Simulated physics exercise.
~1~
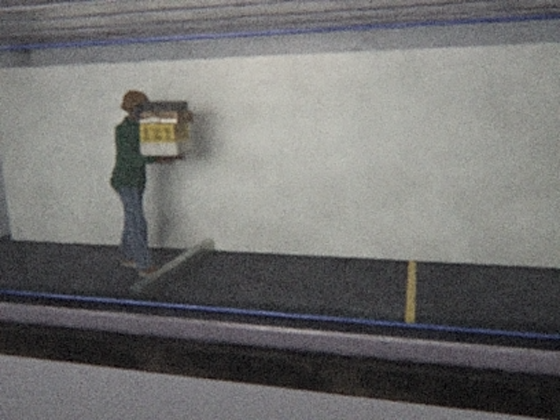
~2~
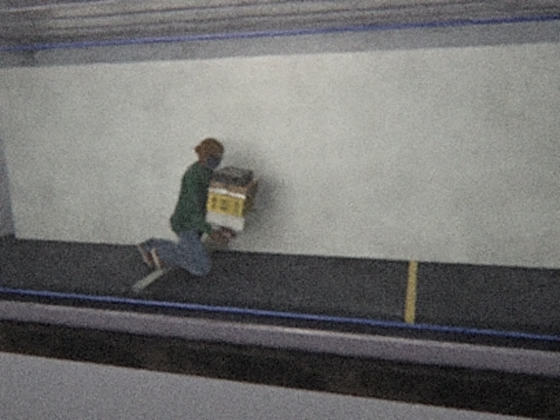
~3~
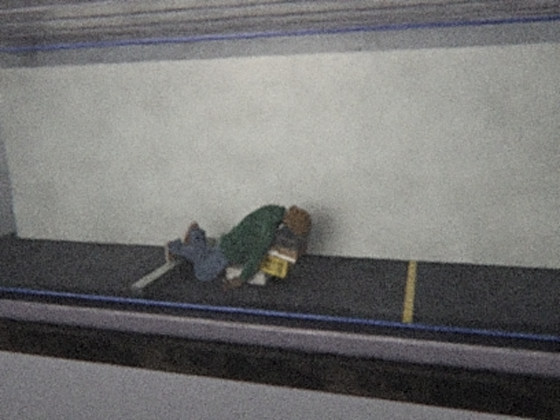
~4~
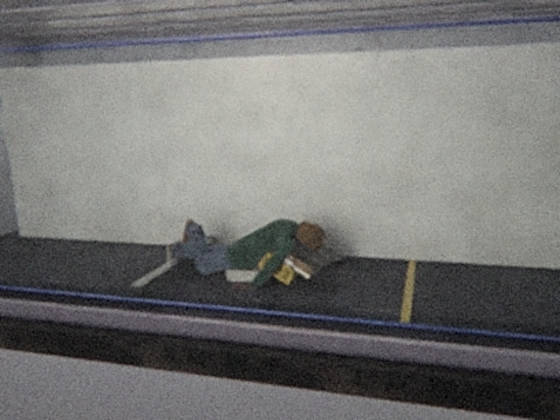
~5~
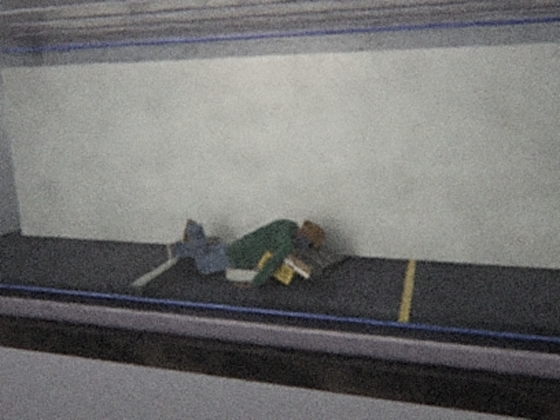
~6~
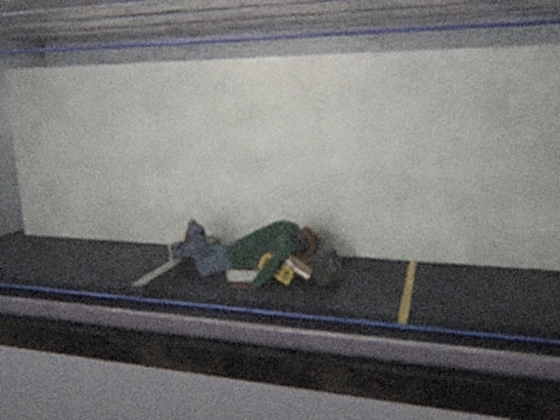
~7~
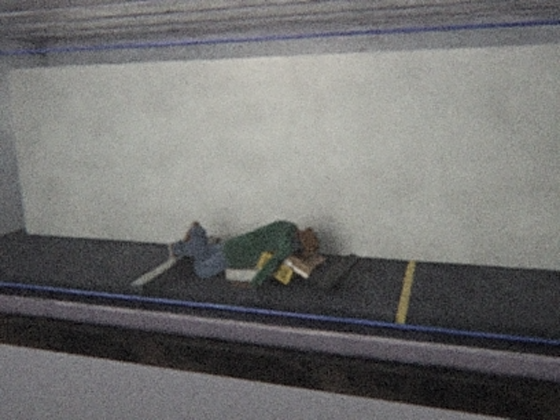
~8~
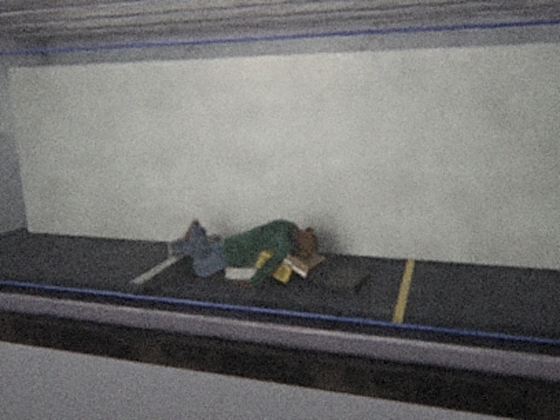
A person in a green top and blue jeans stands at the left of a dark metro car floor, holding a stack of boxes, seen from the side against a pale wall. A pale bar lies at the person's feet, and a yellow line crosses the floor to the right. The person pitches forward to the right, knees bending, and lands face down over the boxes. The stack spills, with the white and yellow boxes beneath the body and the brown one by the head. The black toolbox tips over rightward and settles short of the yellow line, the person still lying there.
